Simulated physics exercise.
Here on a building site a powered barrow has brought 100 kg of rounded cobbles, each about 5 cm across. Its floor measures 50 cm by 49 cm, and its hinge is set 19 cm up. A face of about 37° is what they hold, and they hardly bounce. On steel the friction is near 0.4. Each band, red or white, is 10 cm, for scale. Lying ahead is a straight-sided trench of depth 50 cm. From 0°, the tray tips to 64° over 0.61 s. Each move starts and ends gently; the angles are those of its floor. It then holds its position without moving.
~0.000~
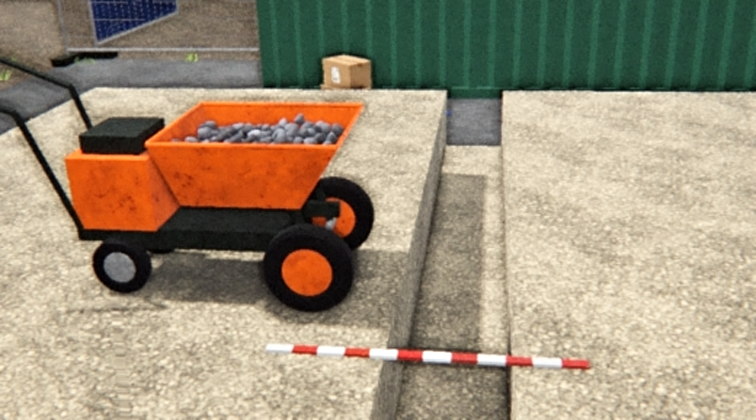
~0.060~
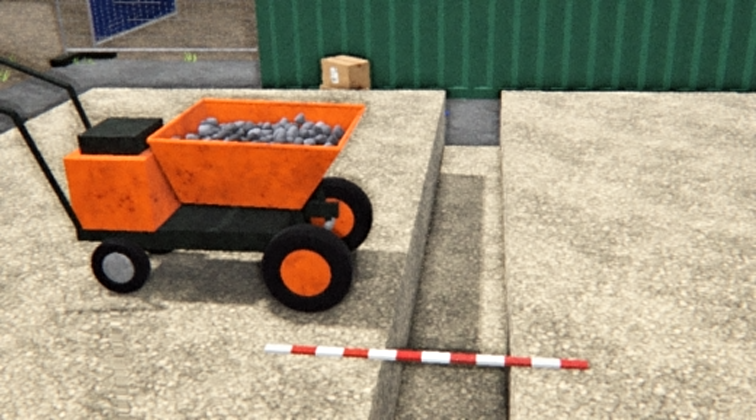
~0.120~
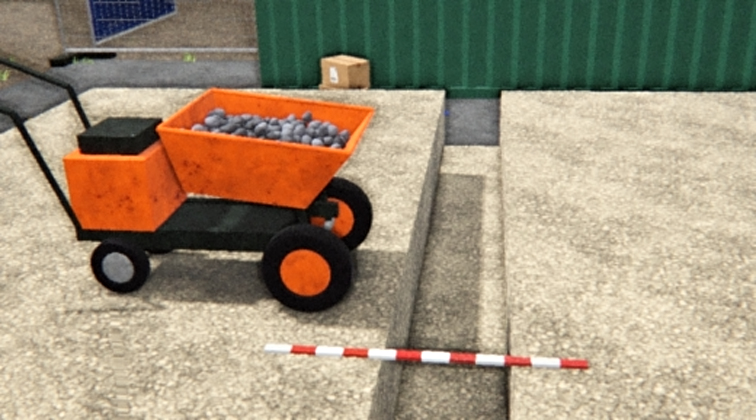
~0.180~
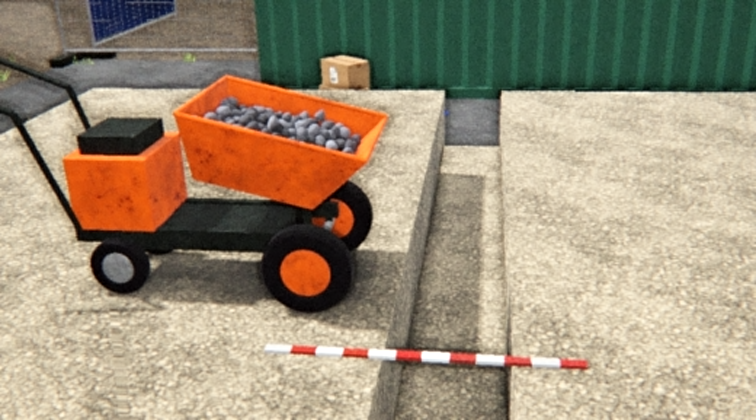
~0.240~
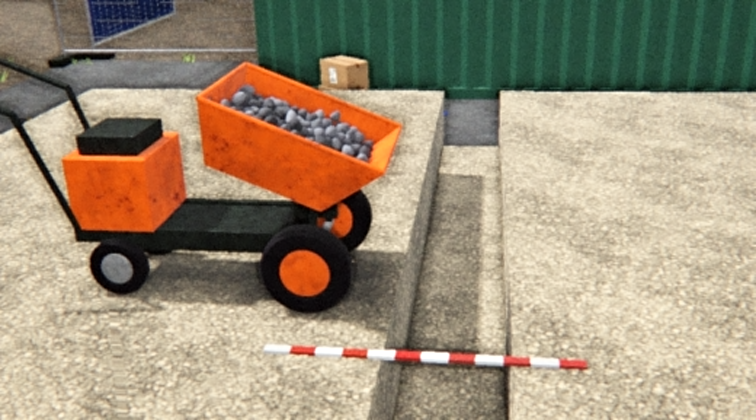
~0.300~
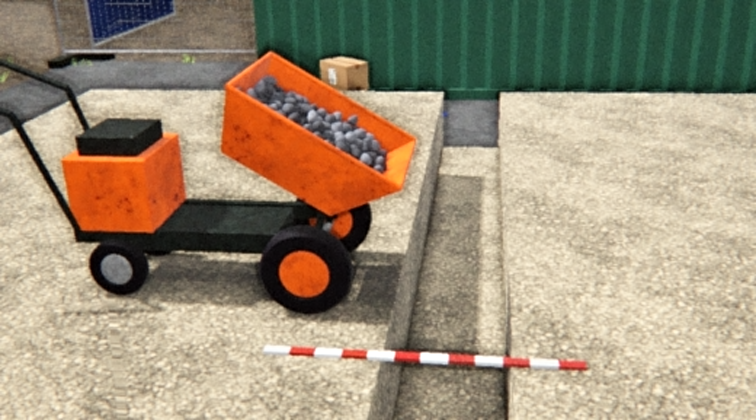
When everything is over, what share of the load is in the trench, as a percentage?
Close to 51 in a hundred.
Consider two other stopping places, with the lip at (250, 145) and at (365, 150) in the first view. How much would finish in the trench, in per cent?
That gives roughly 65 per cent and roughly 35 per cent.
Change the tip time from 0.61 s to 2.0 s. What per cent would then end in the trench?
In that case some 75 per cent.
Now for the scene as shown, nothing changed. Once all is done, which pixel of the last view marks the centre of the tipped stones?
Look at roughly (490, 372).
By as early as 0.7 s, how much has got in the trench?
By that point it's something like 15 in a hundred.
After 0.5 s the floor is at 54°; 100 % in the tray; the foremost stones are at (412, 204).
After 0.7 s the floor is at 64°; 86 % in the tray, 14 % in the trench; the foremost stones are at (501, 271).
After 1.1 s the floor is at 64°; 43 % in the tray, 30 % in the trench, 28 % past the trench; the foremost stones are at (636, 277).
After 3.0 s the floor is at 64°; 21 % in the tray, 51 % in the trench, 28 % past the trench; the foremost stones are past the picture's edge.
